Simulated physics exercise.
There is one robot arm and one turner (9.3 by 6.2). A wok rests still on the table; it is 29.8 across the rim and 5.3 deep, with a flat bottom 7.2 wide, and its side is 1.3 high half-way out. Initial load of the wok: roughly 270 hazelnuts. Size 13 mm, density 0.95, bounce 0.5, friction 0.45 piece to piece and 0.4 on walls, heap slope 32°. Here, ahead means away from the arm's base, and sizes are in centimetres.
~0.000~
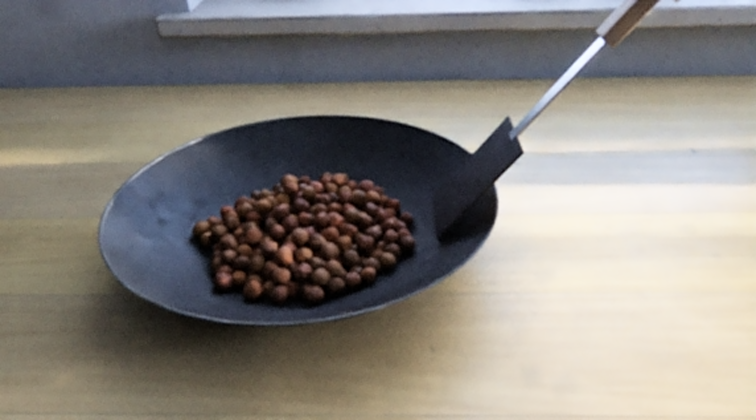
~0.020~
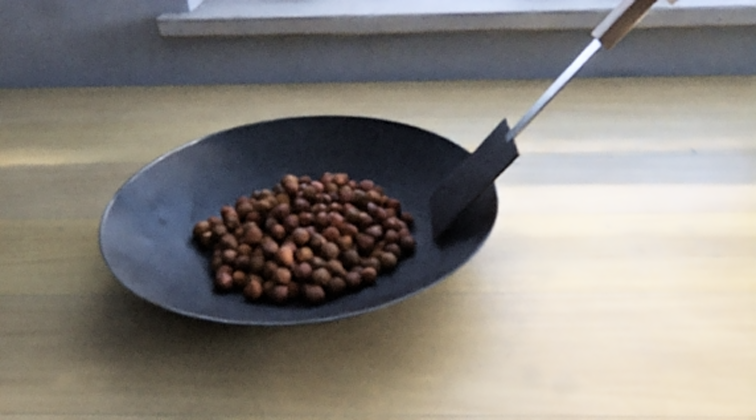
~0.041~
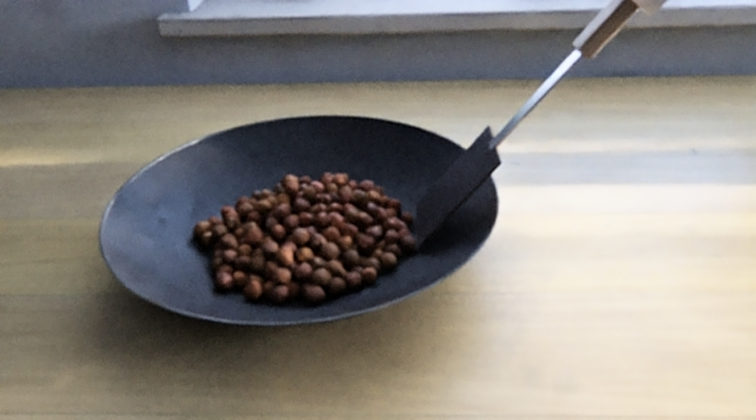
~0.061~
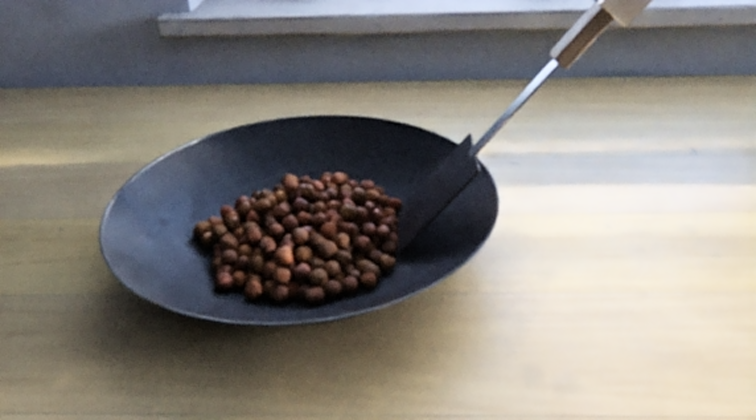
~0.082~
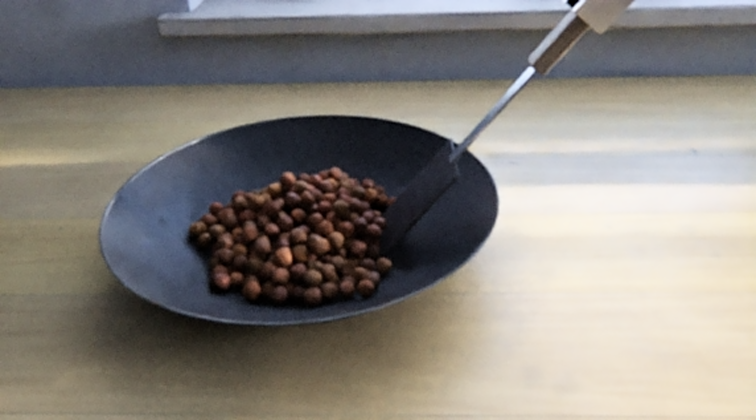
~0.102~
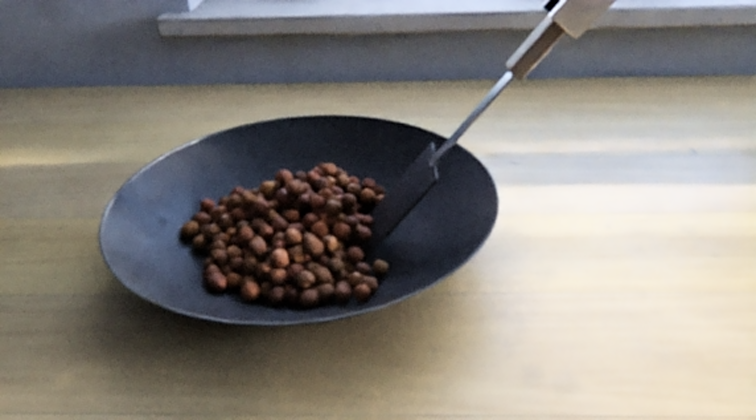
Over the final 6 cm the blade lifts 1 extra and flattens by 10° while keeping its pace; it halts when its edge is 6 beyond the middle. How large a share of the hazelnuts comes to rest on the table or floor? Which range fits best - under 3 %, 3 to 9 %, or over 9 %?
The range that fits: Under 3 %.
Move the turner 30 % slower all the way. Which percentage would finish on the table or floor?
The share on the table or floor would be about 0 percent.
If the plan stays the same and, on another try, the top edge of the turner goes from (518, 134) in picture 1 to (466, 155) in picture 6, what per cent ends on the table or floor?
Some 0 percent ends up on the table or floor.
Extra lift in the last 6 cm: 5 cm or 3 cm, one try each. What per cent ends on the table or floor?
I'd say close to 5 percent for the first and close to 0 percent for the second.
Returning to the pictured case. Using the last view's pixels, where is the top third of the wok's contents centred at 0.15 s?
Around (265, 217).
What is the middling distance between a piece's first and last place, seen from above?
It comes to some 5 cm.
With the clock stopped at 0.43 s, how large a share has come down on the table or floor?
It is near 0 percent.
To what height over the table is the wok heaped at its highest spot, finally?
Height at rest: Roughly 6.0 cm.
After 0.15 s, sloping 52°, highest piece 5 above the table; 272 in the wok.
After 0.20 s, sloping 47°, highest piece 5 above the table; 272 in the wok.
After 0.43 s, sloping 42°, highest piece 6 above the table; 272 in the wok.
After 1.48 s, sloping 42°, highest piece 6 above the table; 272 in the wok.
At rest, 272 in the wok. That is 0 % on the table or floor.
